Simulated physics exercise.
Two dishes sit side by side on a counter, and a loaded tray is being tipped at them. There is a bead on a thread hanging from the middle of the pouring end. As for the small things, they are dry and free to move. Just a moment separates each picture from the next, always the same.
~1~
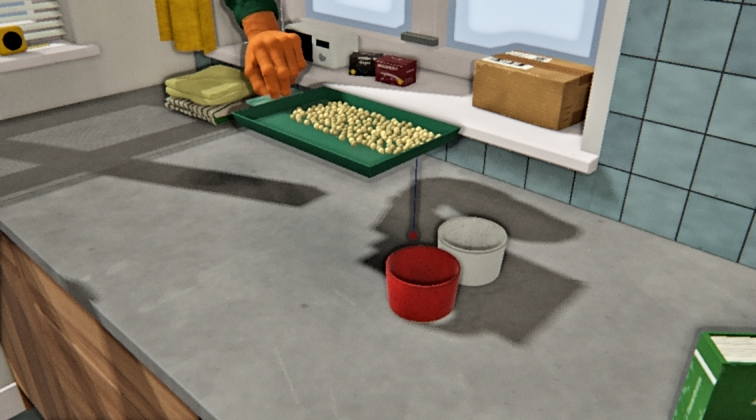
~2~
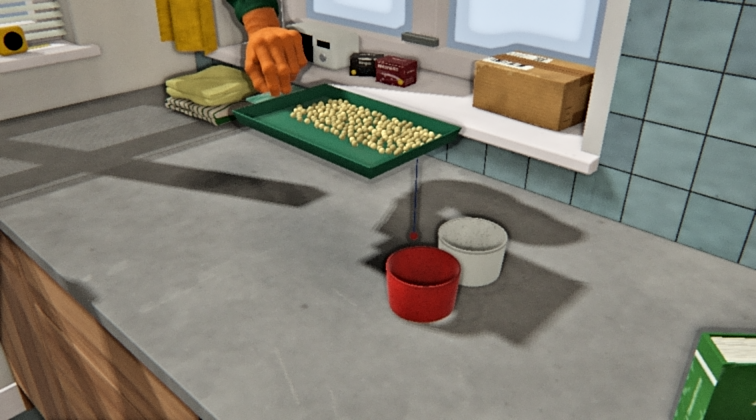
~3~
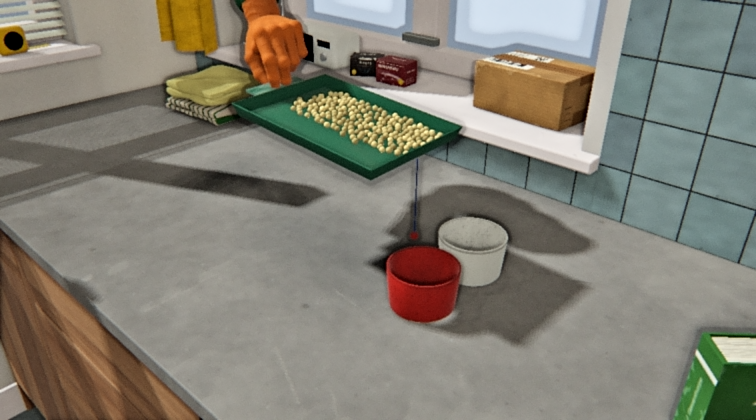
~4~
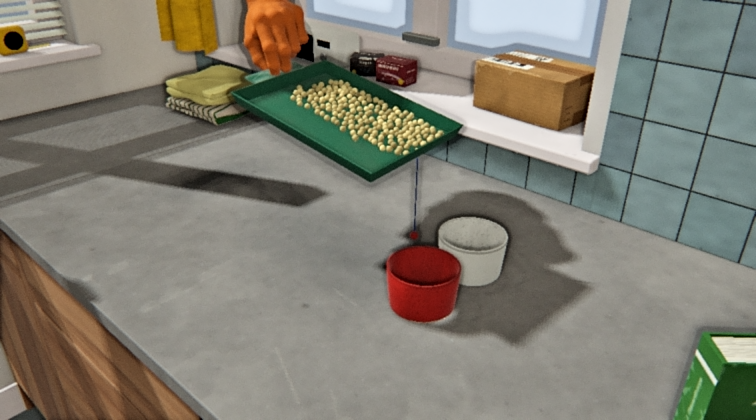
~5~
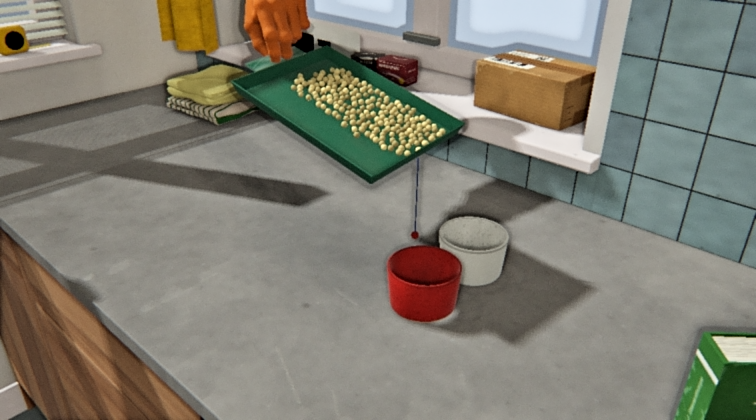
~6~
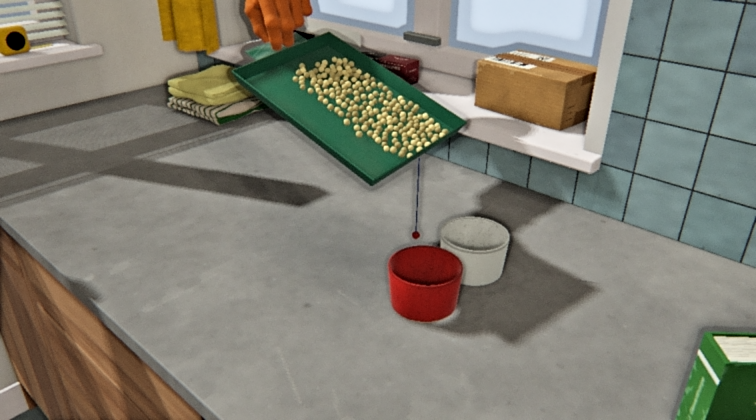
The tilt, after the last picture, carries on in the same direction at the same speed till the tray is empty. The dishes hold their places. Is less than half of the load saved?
Yes: By the end, the dishes are holding not even half of the load, I'd say.
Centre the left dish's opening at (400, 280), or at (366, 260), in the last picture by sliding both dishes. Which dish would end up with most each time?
The first try: The left-hand dish. The second: The dish on the left.
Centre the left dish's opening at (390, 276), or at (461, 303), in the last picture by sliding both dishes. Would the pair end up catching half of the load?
First try: A majority; second try: A minority.
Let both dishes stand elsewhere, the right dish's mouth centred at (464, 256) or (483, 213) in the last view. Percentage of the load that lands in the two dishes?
The first try yields 40% and the second yields 0%.
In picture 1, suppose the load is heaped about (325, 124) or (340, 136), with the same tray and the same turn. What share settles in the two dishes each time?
First some 20, then 30 per cent.
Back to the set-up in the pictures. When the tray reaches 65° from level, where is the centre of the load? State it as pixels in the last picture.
(387, 180).
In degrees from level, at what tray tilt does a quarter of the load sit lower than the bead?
70 degrees.
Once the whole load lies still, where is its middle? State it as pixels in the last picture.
Around (383, 330).
Just after the last frame, tray tipped steeply; roughly two thirds on the tray; just a few in the left dish; about a tenth outside both; roughly a quarter in the air.
A moment on, tray tipped past a quarter turn; just a few on the tray; roughly a quarter in the left dish; roughly two thirds outside both; about a tenth in the air.
Further on, tray tipped past a quarter turn; roughly a quarter in the left dish; the larger part outside both.
When it is over, tray tipped past a quarter turn; roughly a quarter in the left dish; not one in the right dish; the larger part outside both.
